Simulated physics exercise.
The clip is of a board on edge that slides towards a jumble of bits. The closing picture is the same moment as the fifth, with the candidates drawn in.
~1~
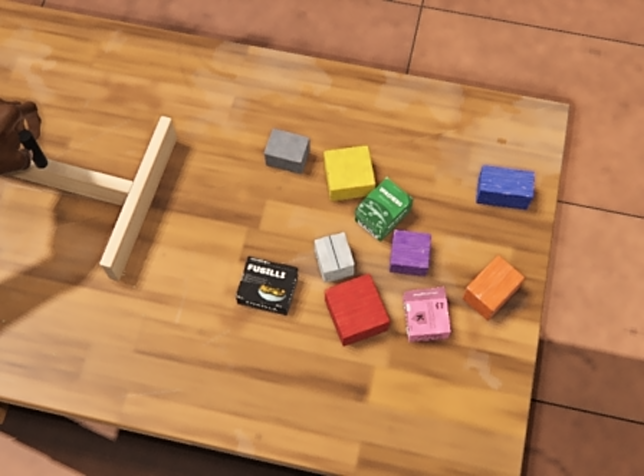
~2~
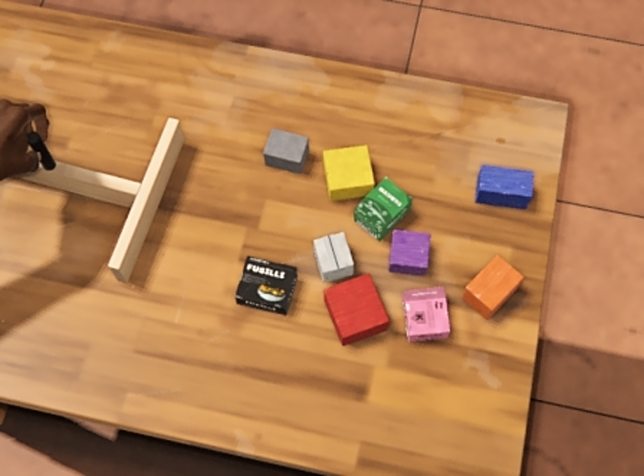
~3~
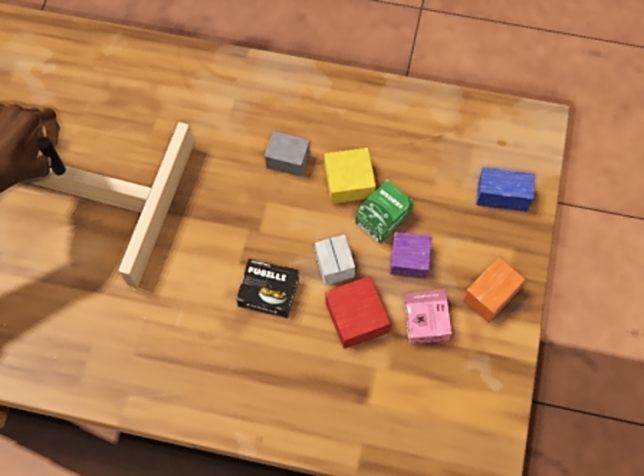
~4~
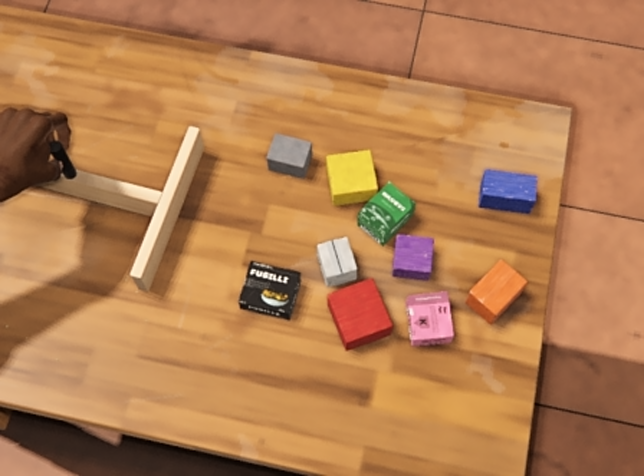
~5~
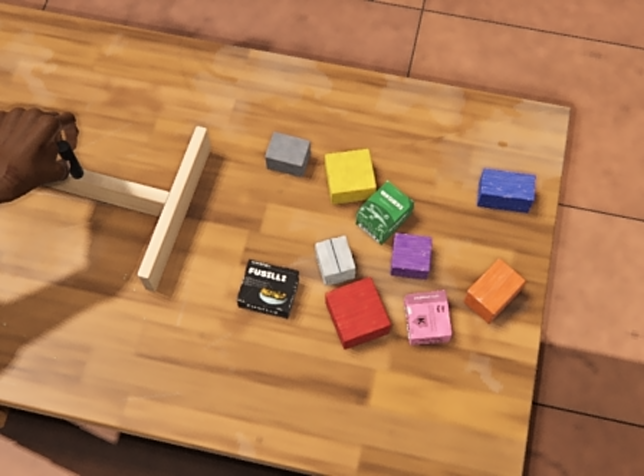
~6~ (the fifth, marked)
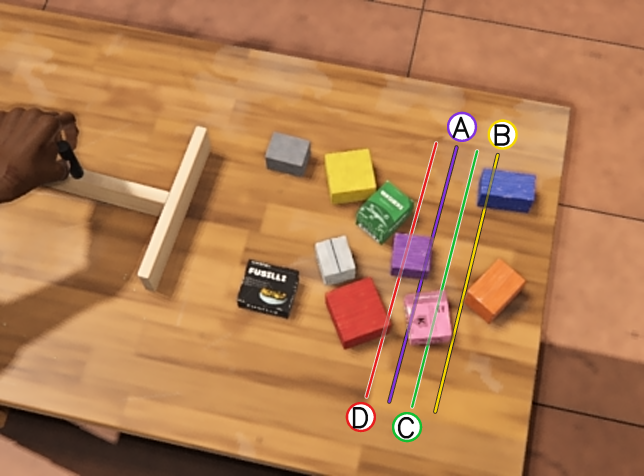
A hand slides an upright wooden board slightly right across a table, near a still cluster of coloured blocks and small boxes.
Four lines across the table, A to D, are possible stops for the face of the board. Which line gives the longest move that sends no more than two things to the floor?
Up to line B.
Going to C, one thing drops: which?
The pink box goes over.
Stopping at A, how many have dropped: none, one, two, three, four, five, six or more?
In all, none.
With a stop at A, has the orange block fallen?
By then, no.
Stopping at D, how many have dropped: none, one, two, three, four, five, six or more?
By then, none.
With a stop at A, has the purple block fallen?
No.
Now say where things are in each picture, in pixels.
The first frame shows blue block (505, 187); pink box (427, 315); grey block (288, 152).
The second frame shows board (145, 190); white box (333, 257).
The third frame shows board (155, 195); red block (358, 312).
The fourth frame shows board (166, 199); green box (386, 214).
The fifth frame shows board (173, 199); black packet (269, 289); blue block (506, 191); pink box (428, 318).
On the copy, A at (425, 267); B at (468, 275); C at (447, 271); D at (404, 262).
On B. First, board (278, 220); grey block (327, 154); yellow block (368, 174).
Then, board (384, 242); pink box (493, 347); red block (445, 351).
Finally, board (469, 259); orange block over the edge; pink box over the edge; two fallen.
By contrast, A is within the limit but short; C is within the limit but short; D is within the limit but short.
